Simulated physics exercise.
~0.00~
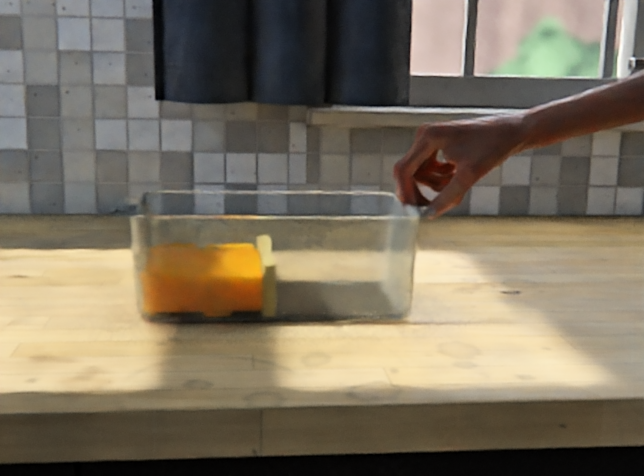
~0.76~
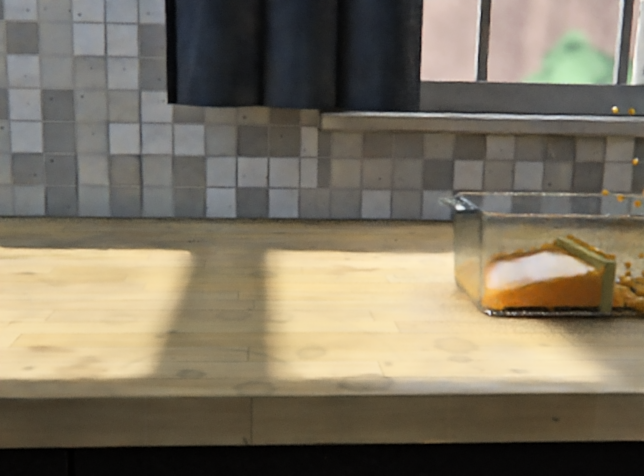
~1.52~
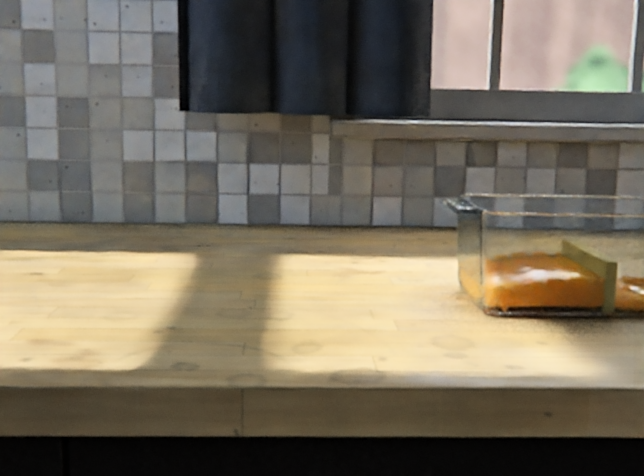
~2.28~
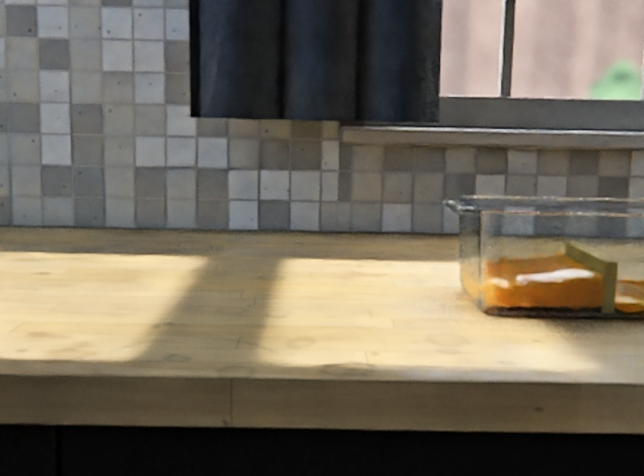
The video shows a hand gripping the right end of a clear oblong tub with orange juice left of its divider. The tub moves right across the wooden counter, the juice sloshes and splashes over the divider, and it ends resting with juice on both sides.
